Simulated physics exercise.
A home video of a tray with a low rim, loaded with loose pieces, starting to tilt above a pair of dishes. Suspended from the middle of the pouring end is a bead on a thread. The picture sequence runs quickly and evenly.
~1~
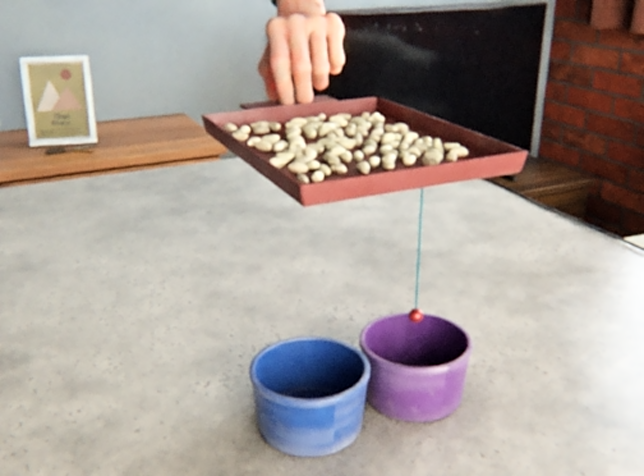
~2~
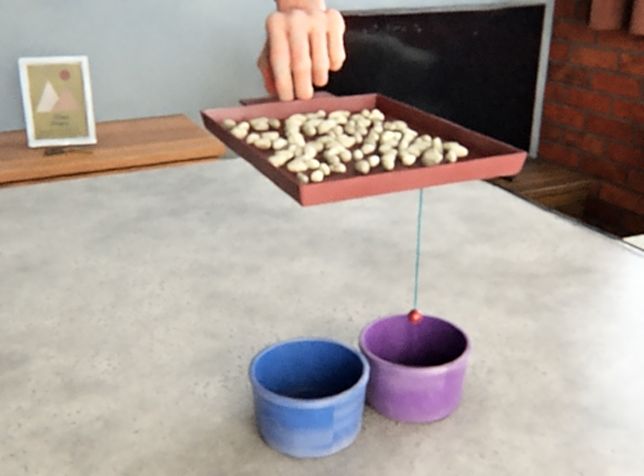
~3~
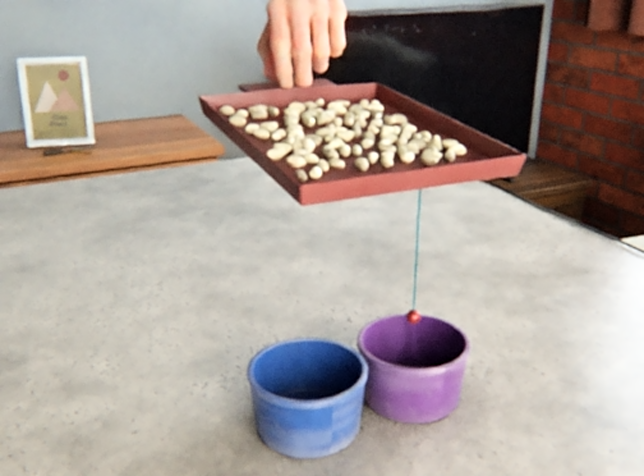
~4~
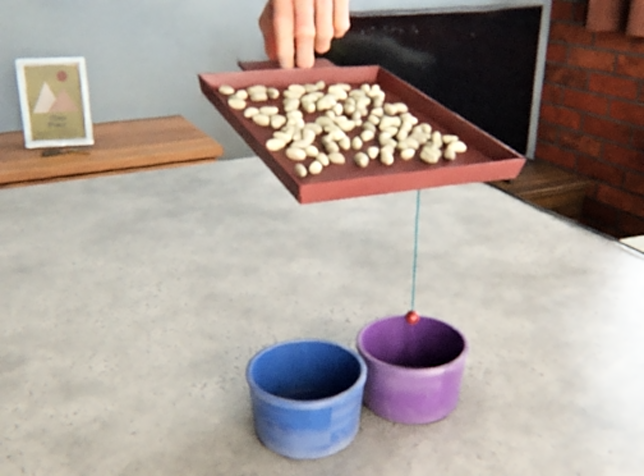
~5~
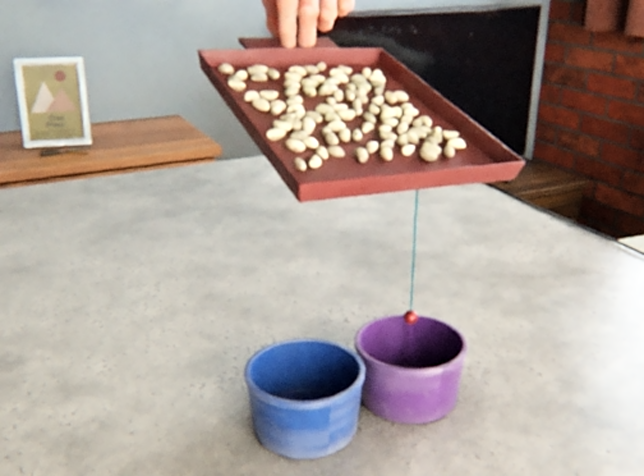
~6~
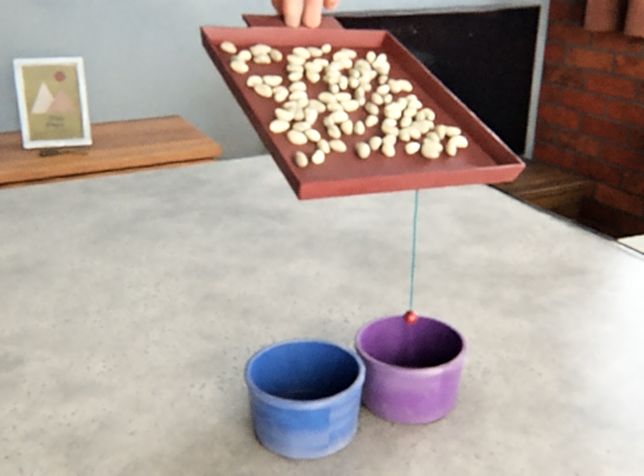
A hand grips the far edge of a reddish-brown tray of pale beans above a grey table, seen from slightly above, with a framed print on a wooden surface at left and brick at right. Below sit a blue dish at left and a purple one at right, a red bead hanging on a thread over the latter. The hand steadily raises the tray's far end, its near edge dipping slightly rightward, while the beans shift little and the view stays nearly still.
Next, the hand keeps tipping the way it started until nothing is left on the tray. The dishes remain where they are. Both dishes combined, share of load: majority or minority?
Most likely the dishes will collect not even half of it.
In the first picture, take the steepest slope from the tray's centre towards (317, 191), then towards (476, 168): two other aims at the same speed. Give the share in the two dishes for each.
You'd get 70 per cent the first time and 0 per cent the second time.
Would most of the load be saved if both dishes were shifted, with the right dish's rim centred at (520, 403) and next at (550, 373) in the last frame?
For the two places in order: A minority share, a minority share.
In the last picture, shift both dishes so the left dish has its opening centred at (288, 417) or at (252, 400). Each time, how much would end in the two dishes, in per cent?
Close to 30 in a hundred, then close to 10 in a hundred.
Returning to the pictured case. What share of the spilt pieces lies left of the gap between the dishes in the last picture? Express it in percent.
Roughly 10 percent.
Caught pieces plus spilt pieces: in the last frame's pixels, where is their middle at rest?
Centre at rest, last view: Approx. (504, 428).
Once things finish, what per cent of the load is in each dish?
Left dish 0, right dish 10 %.
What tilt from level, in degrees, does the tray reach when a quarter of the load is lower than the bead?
It is at around 110 degrees by then.
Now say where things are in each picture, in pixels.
In the first picture, corners of the pouring end near (304, 183) and (522, 151), level; middle of the load near (358, 141), white beans; left dish near (334, 421); right dish near (444, 388); bead on its thread near (416, 315).
In the second picture, corners of the pouring end near (303, 184) and (521, 152), level; middle of the load near (357, 140).
In the third picture, corners of the pouring end near (303, 183) and (521, 154), tipped barely, lowest at the right corner; middle of the load near (356, 133).
In the fourth picture, corners of the pouring end near (303, 182) and (520, 158), tipped a little, lowest at the right corner; middle of the load near (356, 122).
In the fifth picture, corners of the pouring end near (303, 181) and (520, 160), tipped clearly, lowest at the right corner; middle of the load near (357, 111).
In the sixth picture, corners of the pouring end near (304, 180) and (520, 163), tipped clearly, lowest at the right corner; middle of the load near (360, 101); left dish near (329, 423); right dish near (439, 390).
Shortly afterwards, tray tipped steeply; all but a few on the tray; a little in the air.
Next, tray tipped past a quarter turn; the bulk on the tray; only a few in the right dish; near a quarter outside both; only a few in the air.
Some moments later, tray tipped past a quarter turn; a little in the right dish; all but a few outside both.
In the end, tray tipped past a quarter turn; none at all in the left dish; a little in the right dish; all but a few outside both.
